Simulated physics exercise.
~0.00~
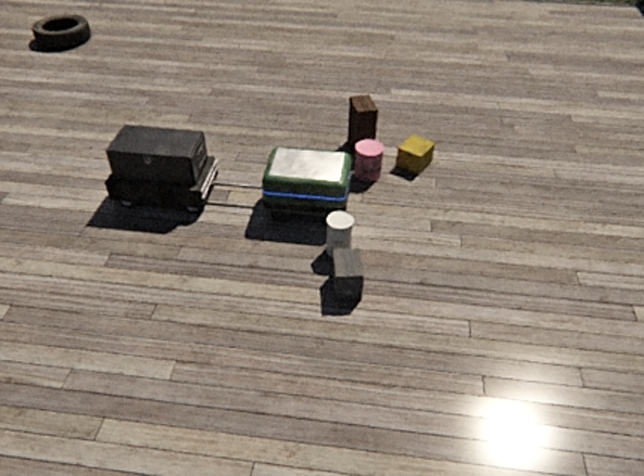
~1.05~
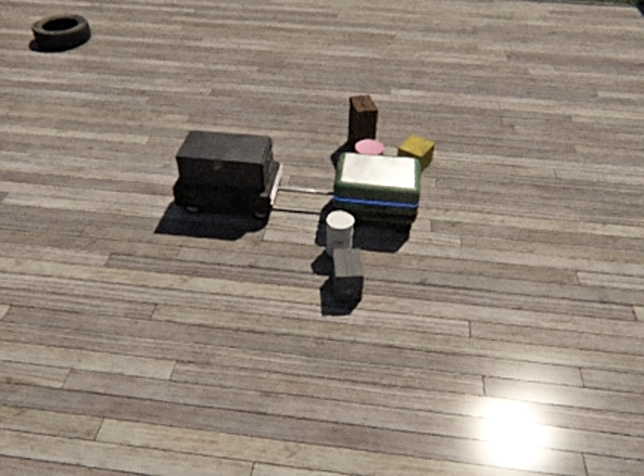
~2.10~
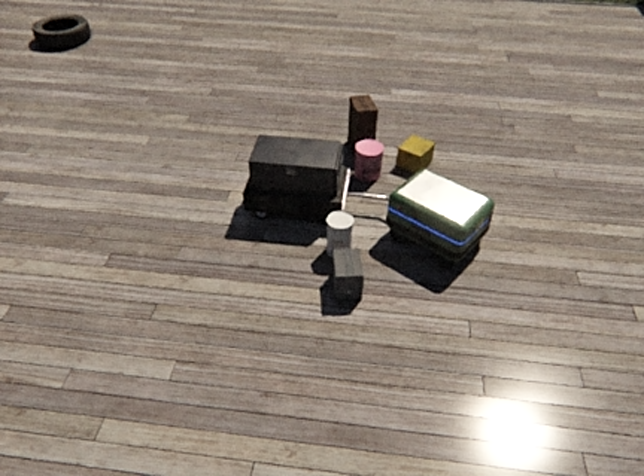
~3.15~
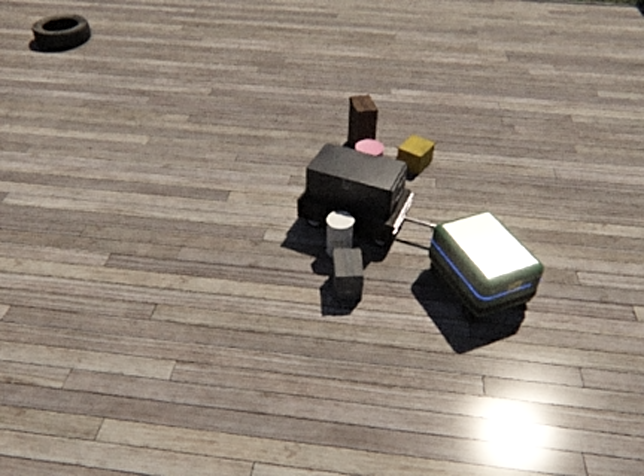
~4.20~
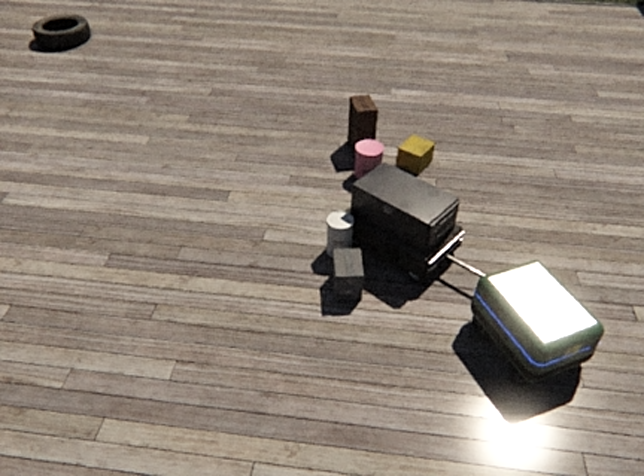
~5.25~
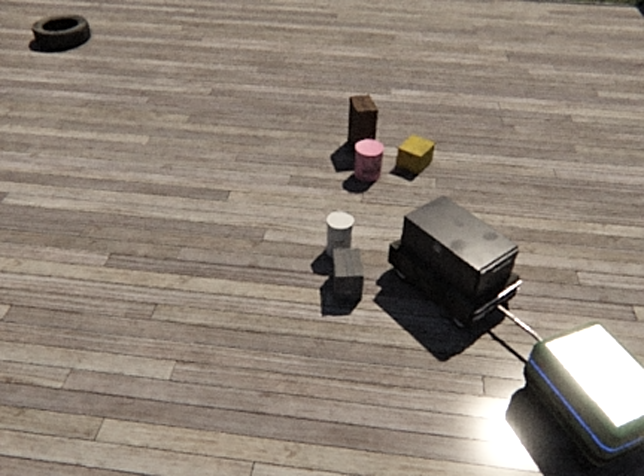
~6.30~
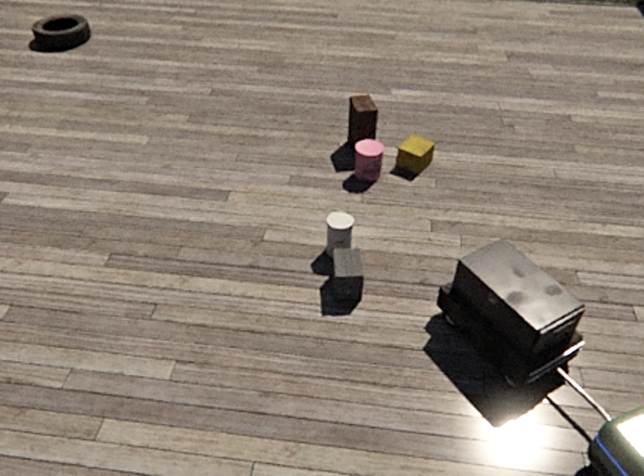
At the start, a small green tug with a white top and a blue stripe stands on a plank floor, hitched to a dark cart on its left. A brown box, pink pail, yellow box, white canister and grey box sit nearby, with a tire at the upper left. The tug pulls the cart right, passing between the two groups of objects. It then curves toward the lower right, and the cart swings round behind it. Both continue diagonally down the floor. Finally, the tug is partly out of view at the lower right, and all five objects remain in place.
